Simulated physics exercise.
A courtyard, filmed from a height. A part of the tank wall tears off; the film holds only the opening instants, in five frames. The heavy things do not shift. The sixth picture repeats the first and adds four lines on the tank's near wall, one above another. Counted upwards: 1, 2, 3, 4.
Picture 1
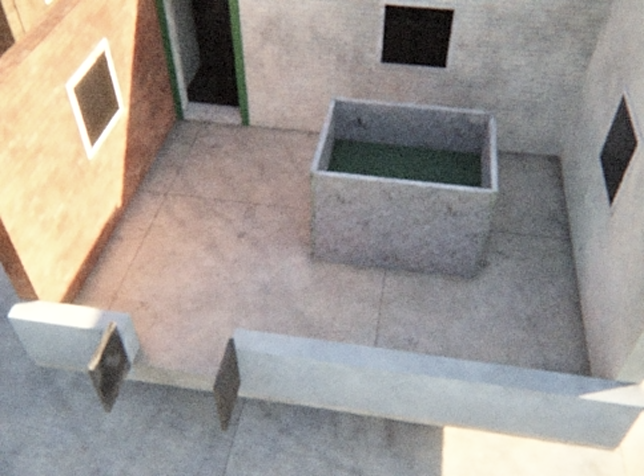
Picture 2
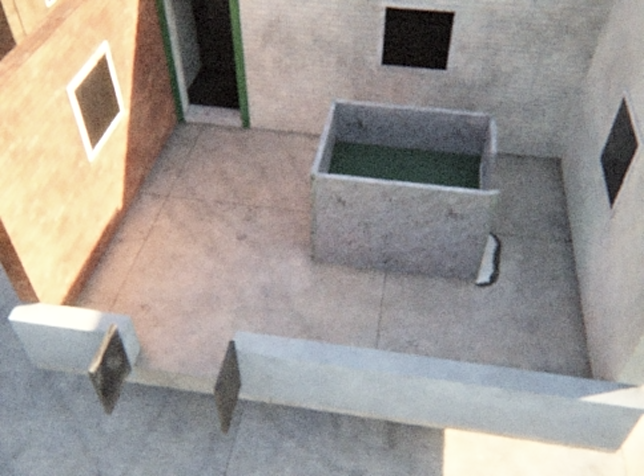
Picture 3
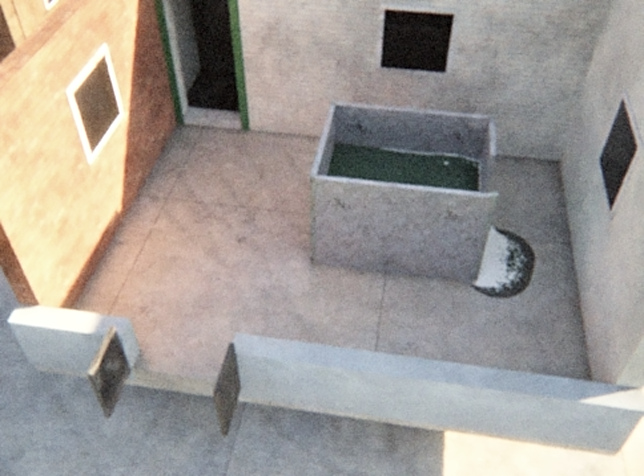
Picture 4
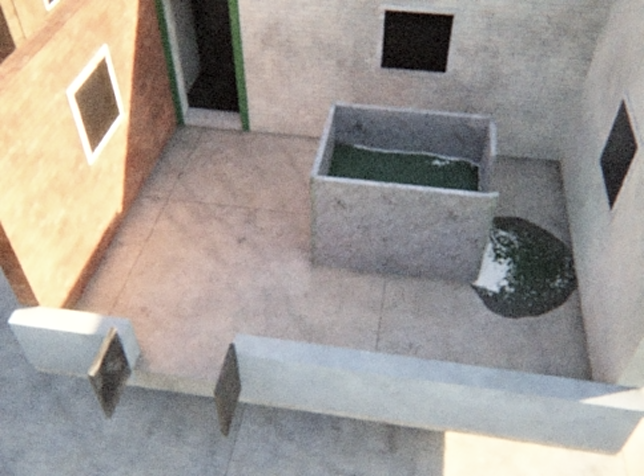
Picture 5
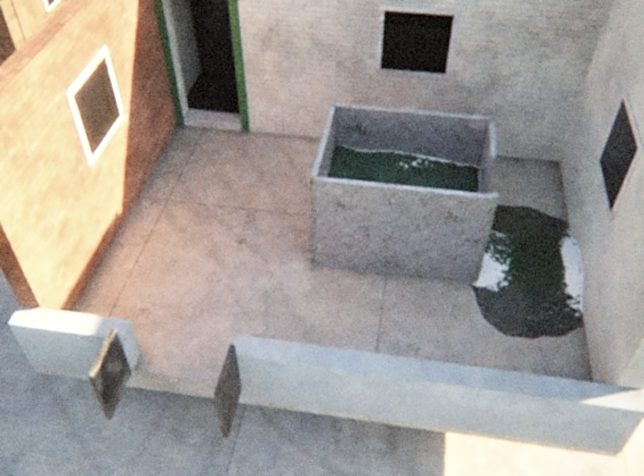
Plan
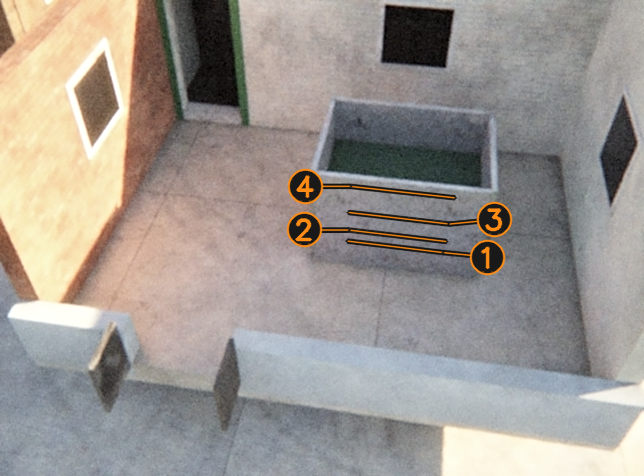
A stone tank in a walled courtyard leaks dark water from its right side, spreading across the ground.
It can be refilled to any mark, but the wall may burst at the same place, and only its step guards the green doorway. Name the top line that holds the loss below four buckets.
Level 3.
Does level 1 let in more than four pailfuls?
No.
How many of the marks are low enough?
Three of them.
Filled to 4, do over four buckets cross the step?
Yes, it does.
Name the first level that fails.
The answer is 4.
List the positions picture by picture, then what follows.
Water in the tank at rest, its middle at (403, 181); foot of the green doorway at (213, 122); open gate at (181, 318).
Water covers 1 % of the ground and shows as far out as (491, 257).
Water covers 3 % of the ground and shows as far out as (524, 247).
Water covers 7 % of the ground and shows as far out as (571, 260).
Water covers 10 % of the ground and shows as far out as (579, 318).
On the marked copy, 1 at (395, 246); 2 at (396, 235); 3 at (398, 218); 4 at (401, 191); from the bottom up 1, 2, 3, 4.
Choosing 1, nothing gets over.
Choosing 2, nothing gets over.
Choosing 3, a bucket or two gets in.
Choosing 4, about 8 bucketfuls get in.
